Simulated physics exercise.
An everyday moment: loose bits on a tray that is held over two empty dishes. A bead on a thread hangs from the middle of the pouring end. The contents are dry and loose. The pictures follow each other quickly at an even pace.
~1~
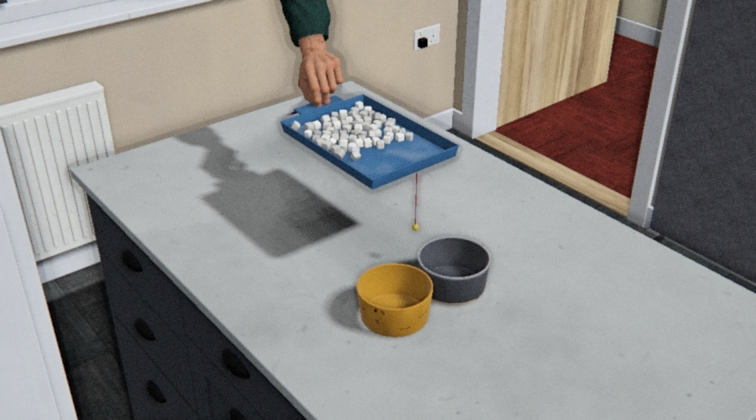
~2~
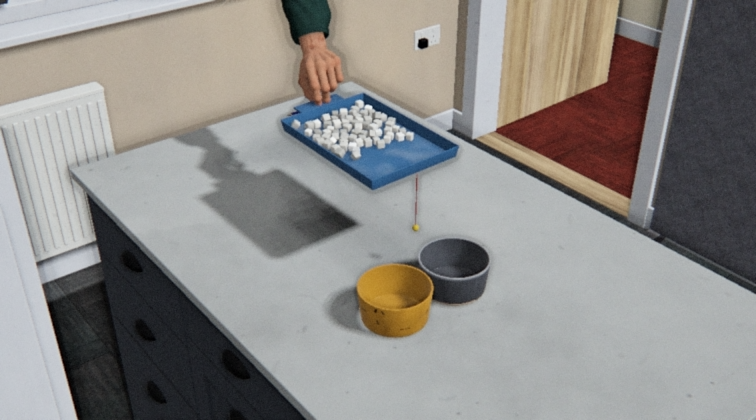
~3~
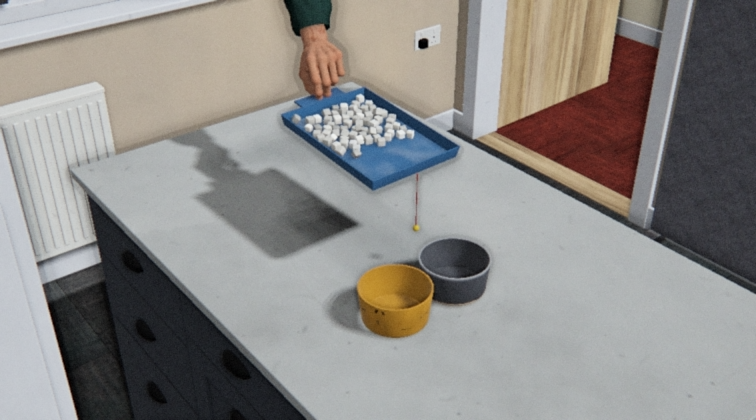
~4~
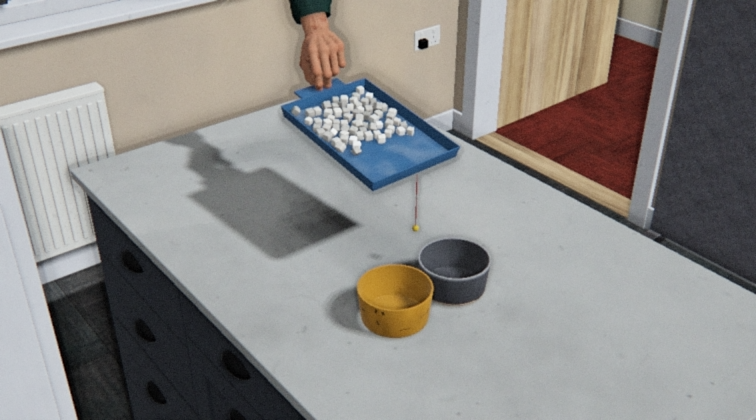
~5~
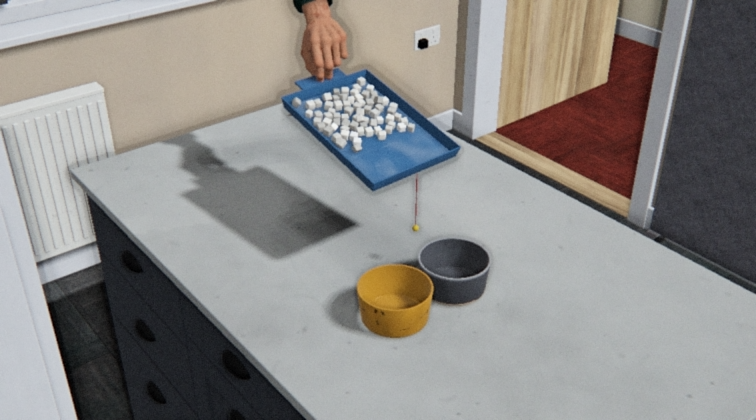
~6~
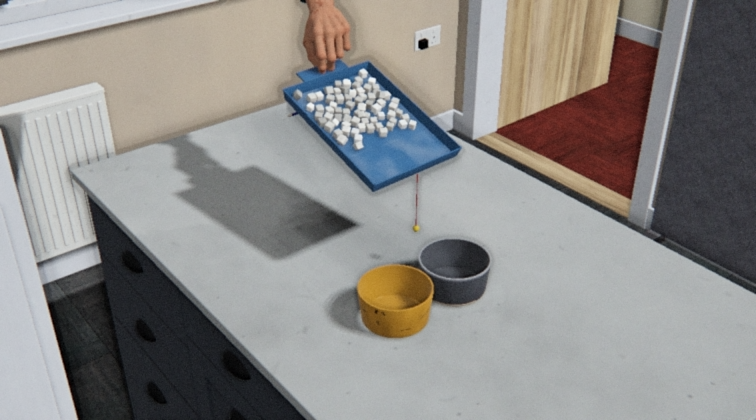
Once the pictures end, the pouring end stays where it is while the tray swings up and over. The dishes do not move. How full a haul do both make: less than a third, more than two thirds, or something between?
Caught overall: Over two thirds.
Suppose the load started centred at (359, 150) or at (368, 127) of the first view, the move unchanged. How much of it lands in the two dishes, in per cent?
Near 80 % and 80 %.
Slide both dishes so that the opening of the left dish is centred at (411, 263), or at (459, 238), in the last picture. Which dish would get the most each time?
One: The dish on the left. Two: Left.
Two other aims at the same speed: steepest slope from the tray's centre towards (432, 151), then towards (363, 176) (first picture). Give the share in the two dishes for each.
The first gives 0 %, the second 10 %.
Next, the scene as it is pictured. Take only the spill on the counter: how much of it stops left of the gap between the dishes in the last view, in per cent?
Some 60 per cent.
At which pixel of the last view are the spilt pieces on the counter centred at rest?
Around (418, 291).
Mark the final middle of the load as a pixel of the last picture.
At about (440, 291).
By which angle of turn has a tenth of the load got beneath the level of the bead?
At about 110°.
Shortly afterwards, tray tipped steeply; the whole lot on the tray.
Next, tray tipped right over; all but a few on the tray; only a few in the left dish; a little in the right dish.
Some moments later, tray tipped past a quarter turn; near a third in the left dish; near half in the right dish; near a quarter outside both; only a few in the air.
In the end, tray tipped past a quarter turn; near a third in the left dish; near half in the right dish; near a quarter outside both.
